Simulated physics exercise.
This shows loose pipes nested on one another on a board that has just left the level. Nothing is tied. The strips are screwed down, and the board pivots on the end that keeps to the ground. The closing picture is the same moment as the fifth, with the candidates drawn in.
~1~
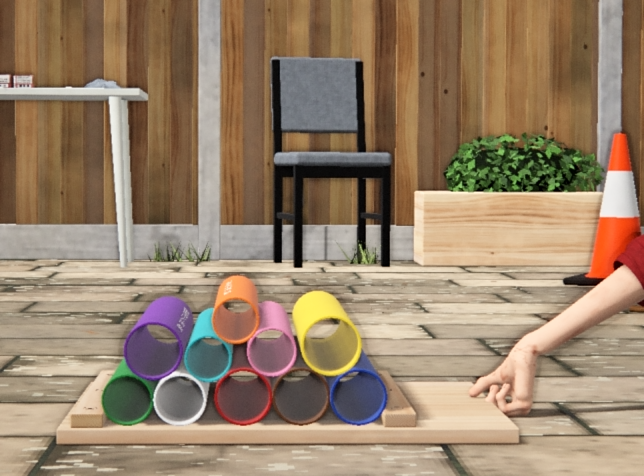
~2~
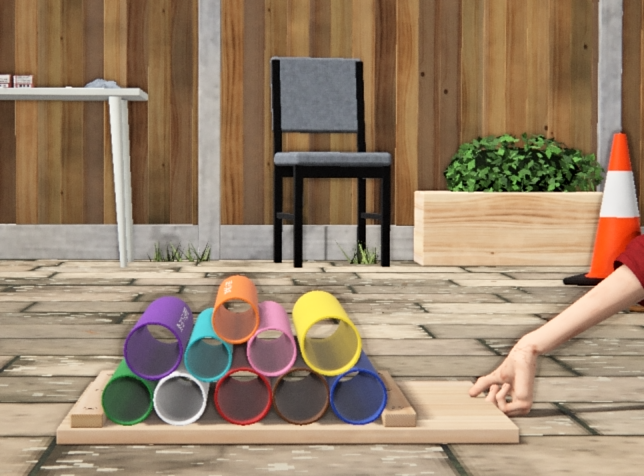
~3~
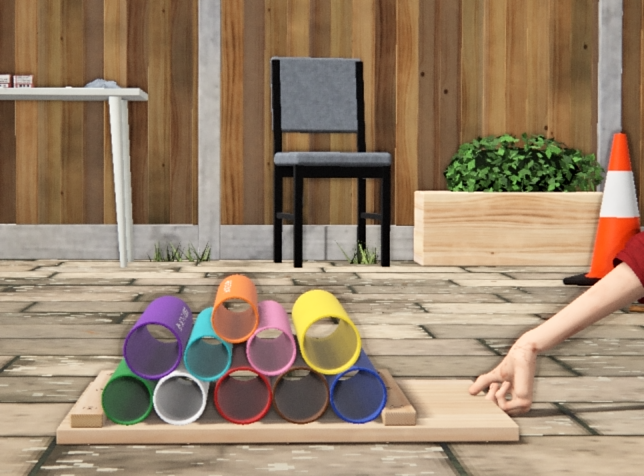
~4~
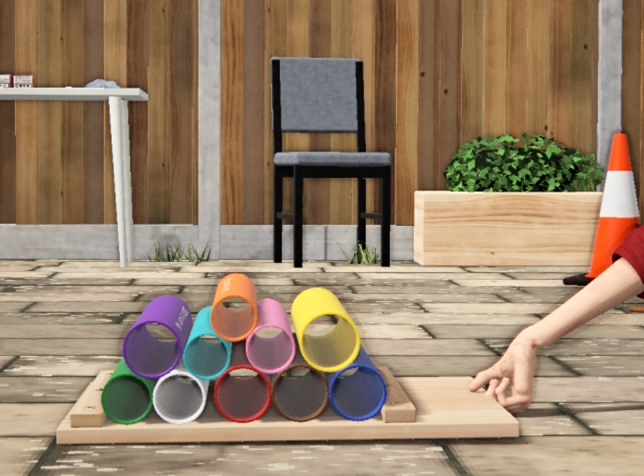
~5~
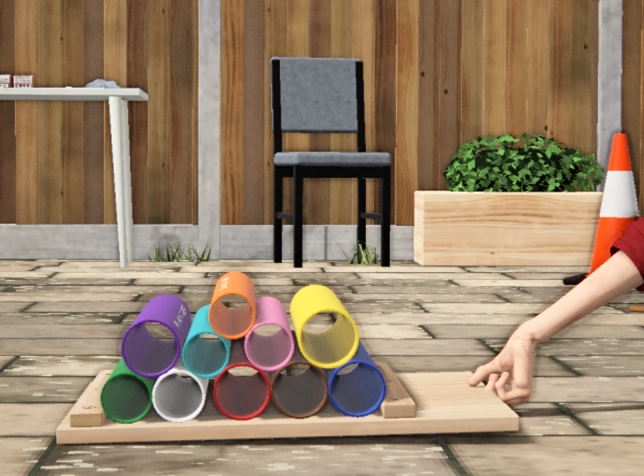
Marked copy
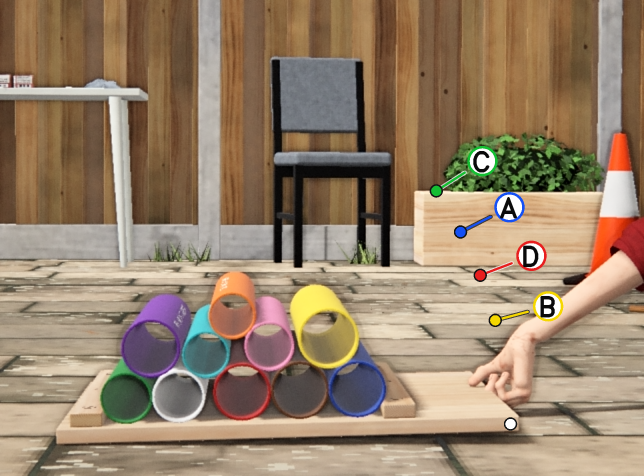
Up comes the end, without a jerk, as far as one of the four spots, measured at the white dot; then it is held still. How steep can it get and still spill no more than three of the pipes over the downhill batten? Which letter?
Up to A.
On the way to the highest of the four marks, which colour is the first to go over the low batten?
The purple one.
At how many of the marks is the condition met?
The number is three.
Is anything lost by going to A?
At A: Yes.
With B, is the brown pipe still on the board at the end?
Yes, with B.
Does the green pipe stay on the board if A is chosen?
Yes, with A.
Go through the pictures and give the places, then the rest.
In the first frame, board (286, 404); green pipe (128, 400); white pipe (180, 399).
In the second frame, white pipe (180, 399); red pipe (244, 397).
In the third frame, board (285, 402); blue pipe (359, 396); yellow pipe (331, 344).
In the fourth frame, board (285, 401); green pipe (127, 399); white pipe (180, 398).
In the fifth frame, board (285, 398); green pipe (126, 398); white pipe (179, 396).
On the marked copy, A at (461, 232); B at (495, 321); C at (436, 191); D at (480, 275); the white dot at (511, 424).
Taking A. A third of the way, board at 16°.
Two thirds of the way, board at 27°.
When it is over, board at 27°, three over the low batten (turquoise, purple, orange).
As for the rest, B none over the low batten; C five over the low batten; D none over the low batten.
